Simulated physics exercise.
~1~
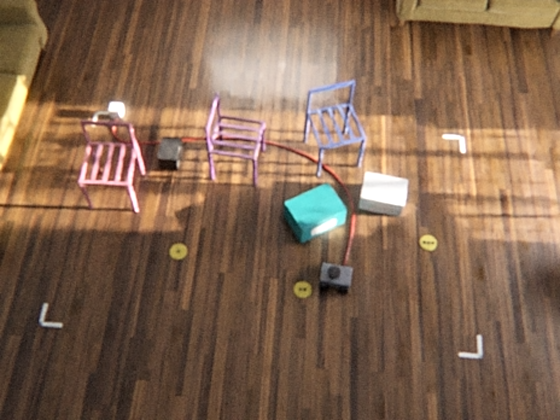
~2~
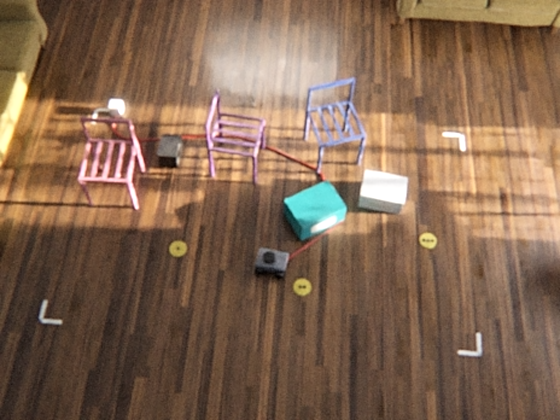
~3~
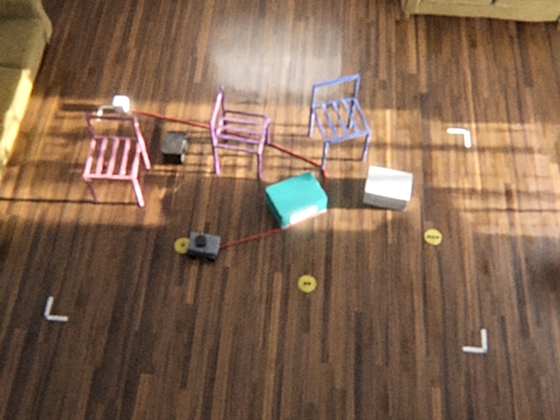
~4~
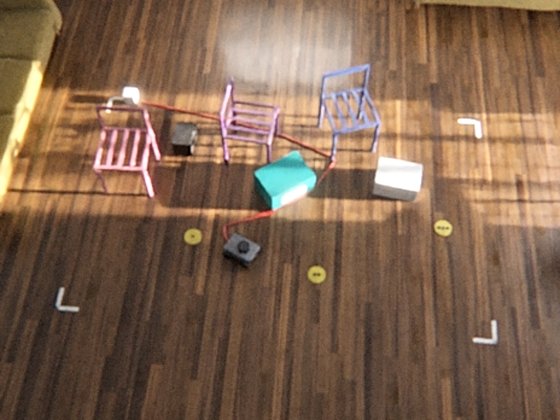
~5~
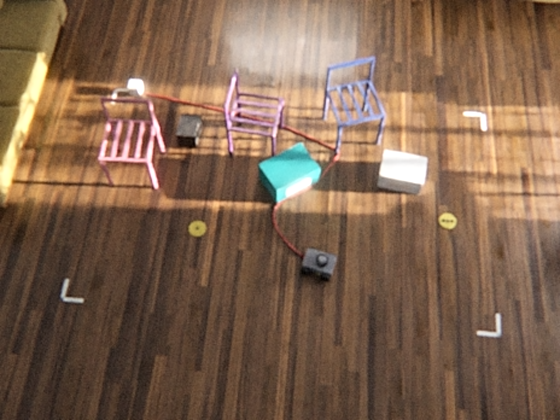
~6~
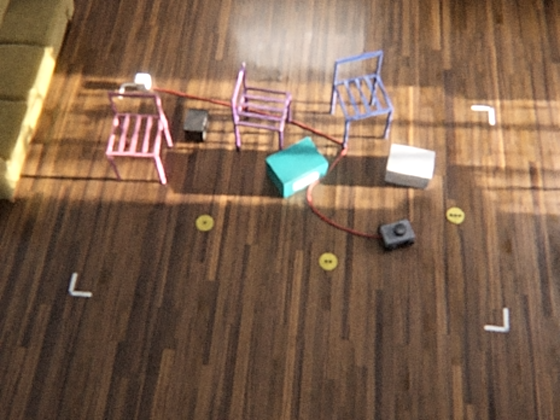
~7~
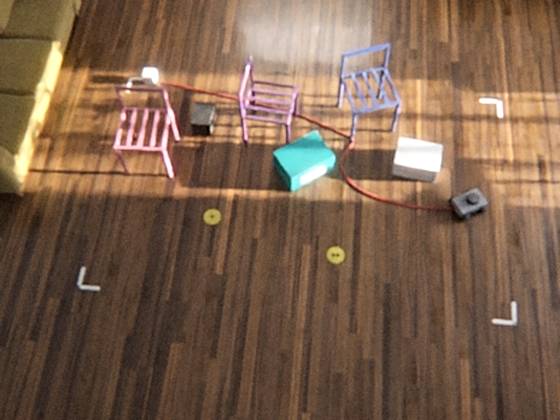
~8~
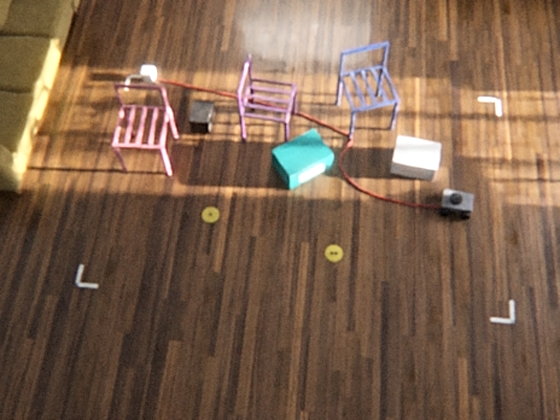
Small dark cart trailing a red lead among chairs and boxes, shifting a teal box, then swinging right and stopping beyond a white box.
